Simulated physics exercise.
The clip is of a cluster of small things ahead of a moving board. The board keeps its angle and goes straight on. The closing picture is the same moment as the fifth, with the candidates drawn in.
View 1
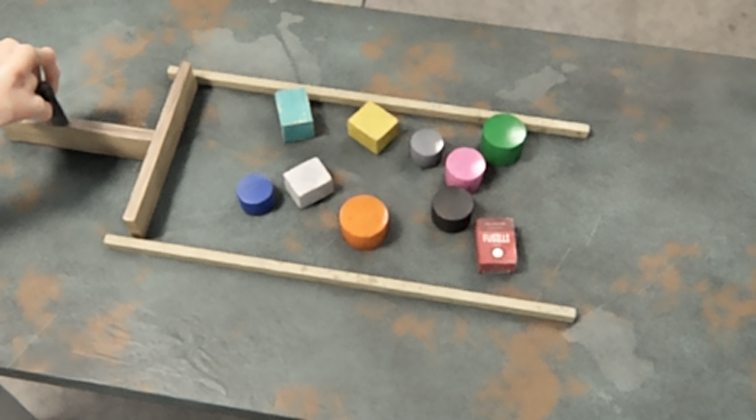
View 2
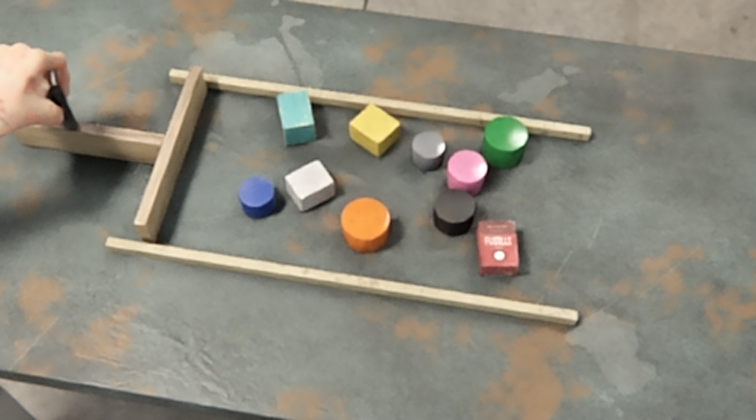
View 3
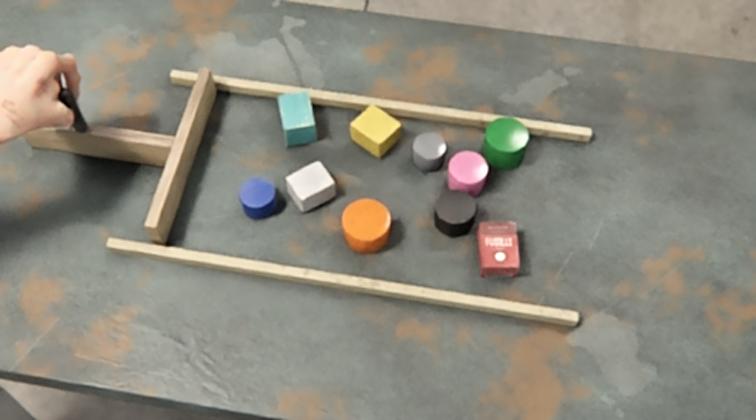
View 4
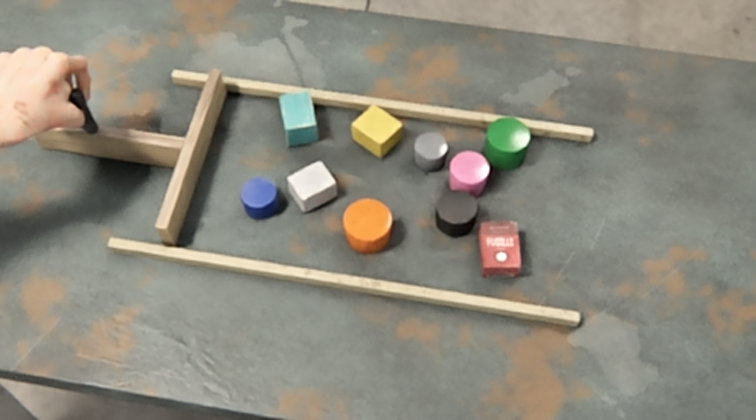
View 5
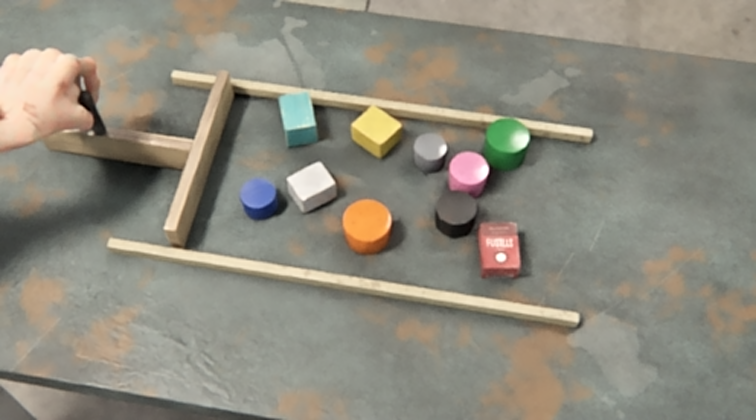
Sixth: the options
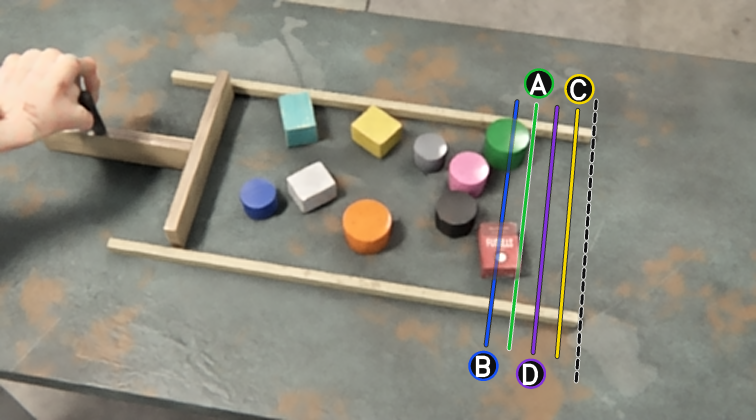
In the video, a hand holding the handle of a T-shaped wooden board slides it slowly to the right between two wooden strips, toward a cluster of colourful blocks, round pots and a red packet, which stay still.
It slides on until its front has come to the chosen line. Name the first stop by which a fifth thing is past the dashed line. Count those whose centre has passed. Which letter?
D.
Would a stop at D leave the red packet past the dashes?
By then, yes.
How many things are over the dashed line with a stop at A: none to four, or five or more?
Two.
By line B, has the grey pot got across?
By then, no.
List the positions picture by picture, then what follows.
The first picture shows white block (308, 183); red packet (495, 246); grey pot (427, 149).
The second picture shows board (169, 140); green pot (504, 143).
The third picture shows board (180, 143); pink pot (467, 175).
The fourth picture shows board (190, 144); turquoise block (298, 118).
The fifth picture shows board (198, 146); yellow block (377, 132); white block (312, 188); red packet (499, 250).
On the marked copy, A at (524, 217); B at (503, 214); C at (568, 224); D at (546, 220); the dashed line at (587, 226).
Following D. Soon after the start, board (321, 164); red packet (499, 250); green pot (506, 145); none across.
Later, board (447, 183); green pot (553, 151); red packet (530, 264); none across.
In the end, board (547, 197); green pot (648, 165); red packet (621, 282); six across.
As for the rest, A gets only two across; B gets only one across; C gets seven across, but is farther than needed.
